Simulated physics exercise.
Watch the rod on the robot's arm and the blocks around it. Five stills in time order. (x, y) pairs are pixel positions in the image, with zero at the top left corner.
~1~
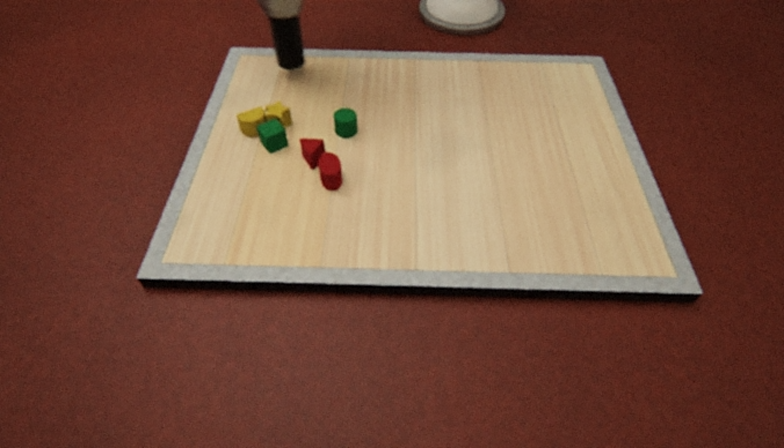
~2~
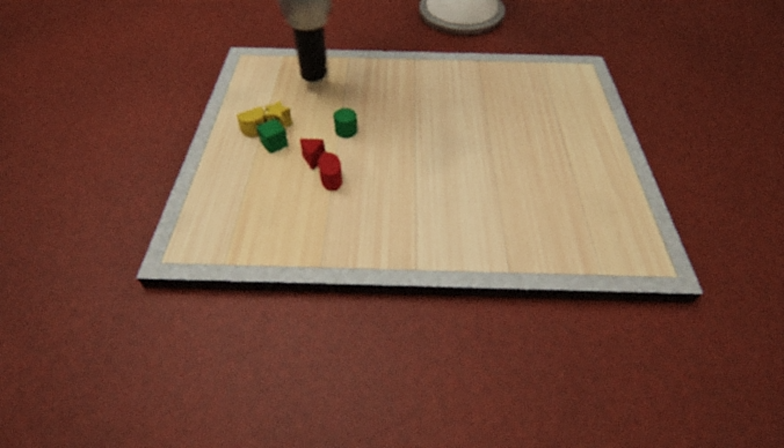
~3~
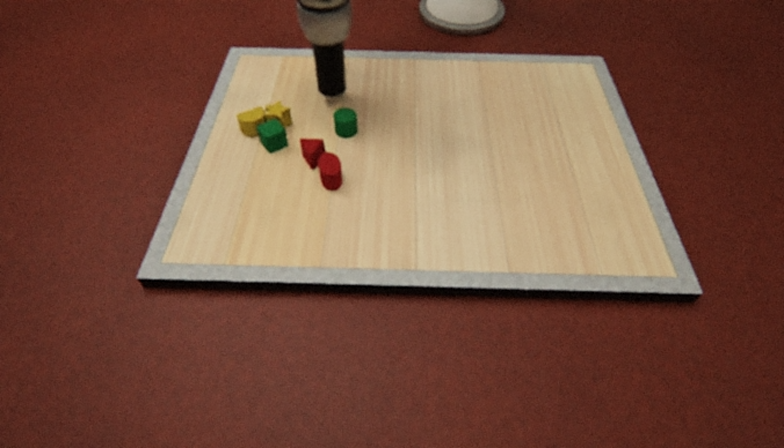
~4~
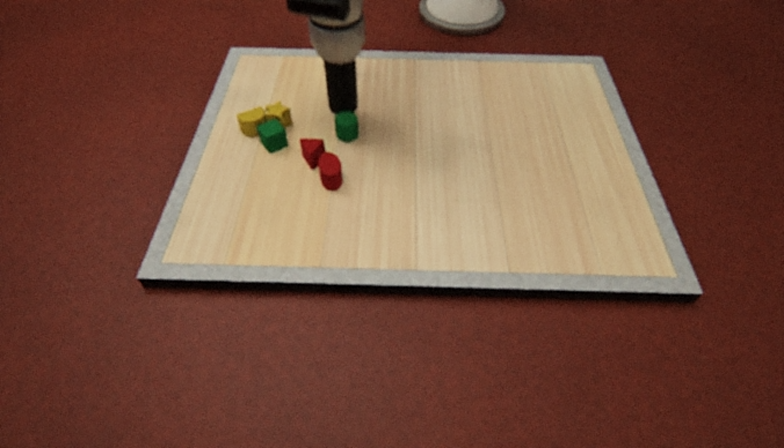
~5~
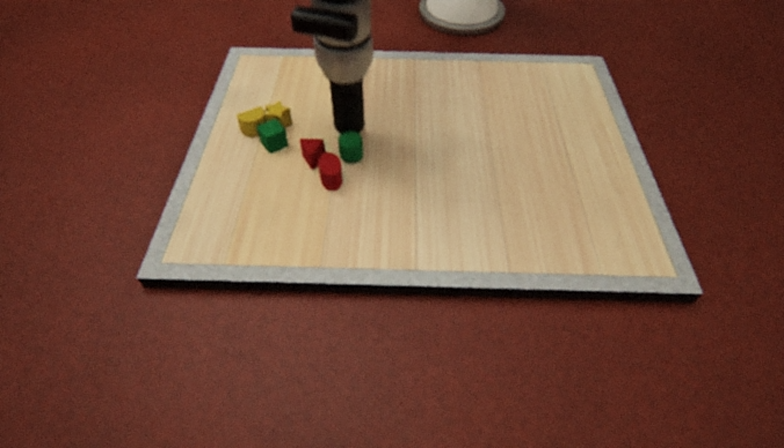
A robot arm moved its dark rod right and toward the front over a wooden board, then pushed the round green block forward until it sat close to the two red blocks.
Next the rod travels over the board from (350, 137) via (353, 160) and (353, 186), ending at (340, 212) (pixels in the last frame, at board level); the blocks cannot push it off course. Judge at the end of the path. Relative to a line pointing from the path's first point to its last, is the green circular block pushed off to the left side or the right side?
It's pushed left.
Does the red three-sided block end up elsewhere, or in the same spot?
Once the path is done, it remains where it sat before.
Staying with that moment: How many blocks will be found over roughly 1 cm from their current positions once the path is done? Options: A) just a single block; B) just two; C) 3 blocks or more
B
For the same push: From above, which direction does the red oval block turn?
The twist is clockwise.
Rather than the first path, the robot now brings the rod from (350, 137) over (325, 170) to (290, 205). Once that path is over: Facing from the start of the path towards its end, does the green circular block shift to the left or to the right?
It is pushed towards the left-hand side.
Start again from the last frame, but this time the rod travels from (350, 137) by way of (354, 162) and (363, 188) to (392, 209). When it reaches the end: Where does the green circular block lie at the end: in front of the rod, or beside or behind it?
Beside or behind it.
On the path given first. One third of the way, rod (352, 149); green circular block (354, 164).
Two thirds of the way, rod (352, 175); red oval block (322, 169), turned 25° clockwise; green circular block (356, 192).
At the end, rod (338, 201); red three-sided block not moved; red oval block (323, 169), turned 25° clockwise; green circular block (356, 216).
